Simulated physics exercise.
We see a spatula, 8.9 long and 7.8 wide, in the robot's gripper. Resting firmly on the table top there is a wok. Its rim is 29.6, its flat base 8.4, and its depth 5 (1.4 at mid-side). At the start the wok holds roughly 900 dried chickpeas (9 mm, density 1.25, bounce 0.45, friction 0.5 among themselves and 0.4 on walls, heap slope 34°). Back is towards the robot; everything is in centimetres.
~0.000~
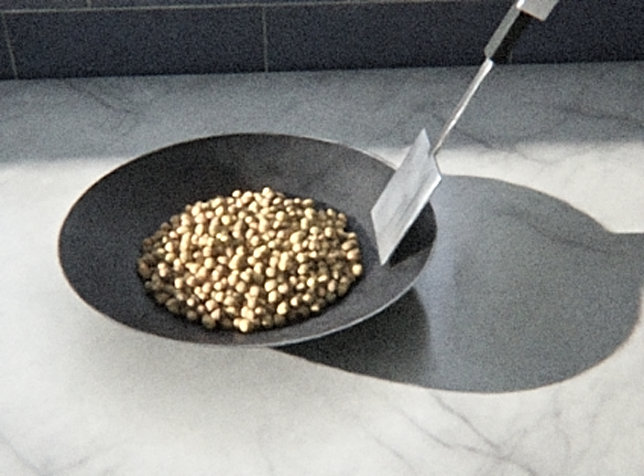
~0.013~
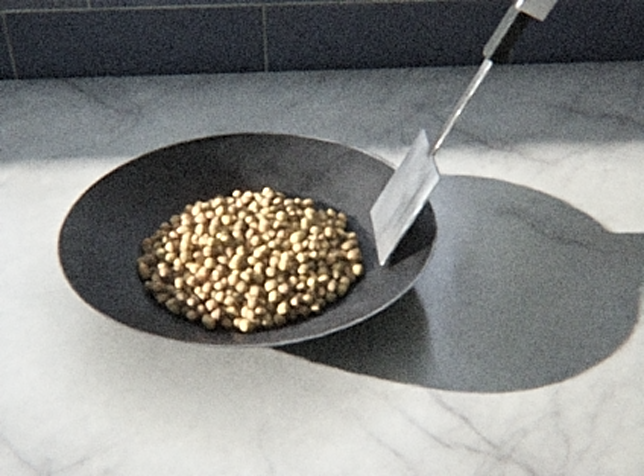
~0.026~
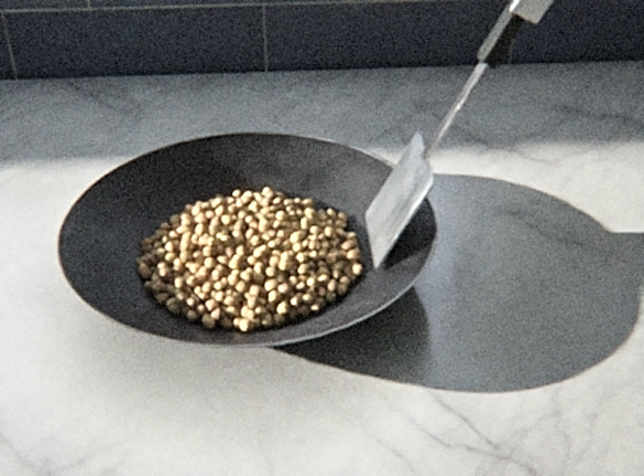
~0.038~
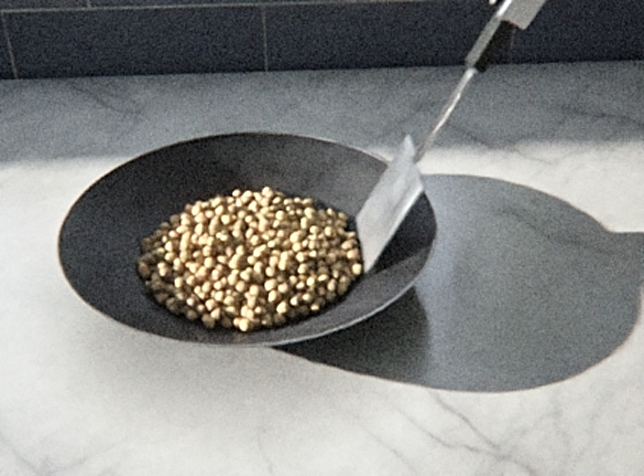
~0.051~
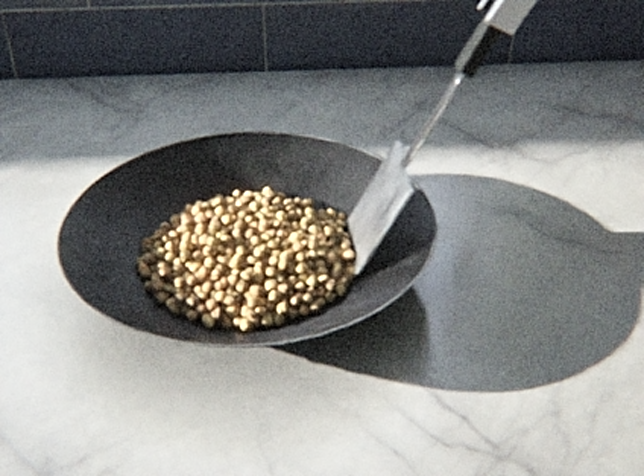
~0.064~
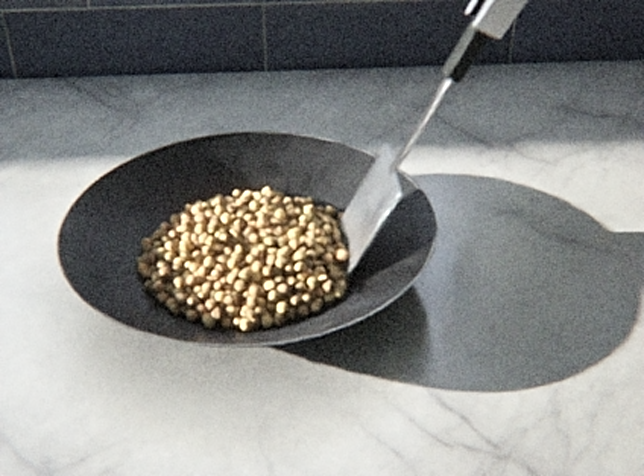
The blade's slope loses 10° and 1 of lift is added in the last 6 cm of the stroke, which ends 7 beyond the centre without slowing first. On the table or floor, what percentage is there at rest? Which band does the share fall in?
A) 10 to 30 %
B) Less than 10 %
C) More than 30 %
B.
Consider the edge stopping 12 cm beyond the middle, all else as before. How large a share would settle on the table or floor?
My guess would be around 35 per cent.
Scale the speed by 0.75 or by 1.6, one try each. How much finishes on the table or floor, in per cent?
Roughly 0 % and roughly 20 %.
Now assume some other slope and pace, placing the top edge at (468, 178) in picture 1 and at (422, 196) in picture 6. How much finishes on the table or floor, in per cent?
5 per cent.
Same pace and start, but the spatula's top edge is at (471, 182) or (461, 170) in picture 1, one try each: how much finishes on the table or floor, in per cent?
First try around 0 percent, second around 5 percent.
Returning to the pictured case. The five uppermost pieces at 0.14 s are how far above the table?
About 4 cm.
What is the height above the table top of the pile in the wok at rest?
Top of the heap: Roughly 6.5 cm above the table top.
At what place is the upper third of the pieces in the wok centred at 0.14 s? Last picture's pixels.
At about (223, 240).
After 0.14 s, sloping 63°, highest piece 5 above the table; 900 in the wok.
After 0.22 s, sloping 60°, highest piece 5 above the table; 900 in the wok.
After 0.46 s, sloping 53°, highest piece 6 above the table; 853 in the wok, 44 on the table or floor, 3 on the blade or in flight.
After 1.51 s, sloping 53°, highest piece 6 above the table; 851 in the wok, 49 on the table or floor.
At rest, 851 in the wok, 49 on the table or floor. That is 5 % on the table or floor.
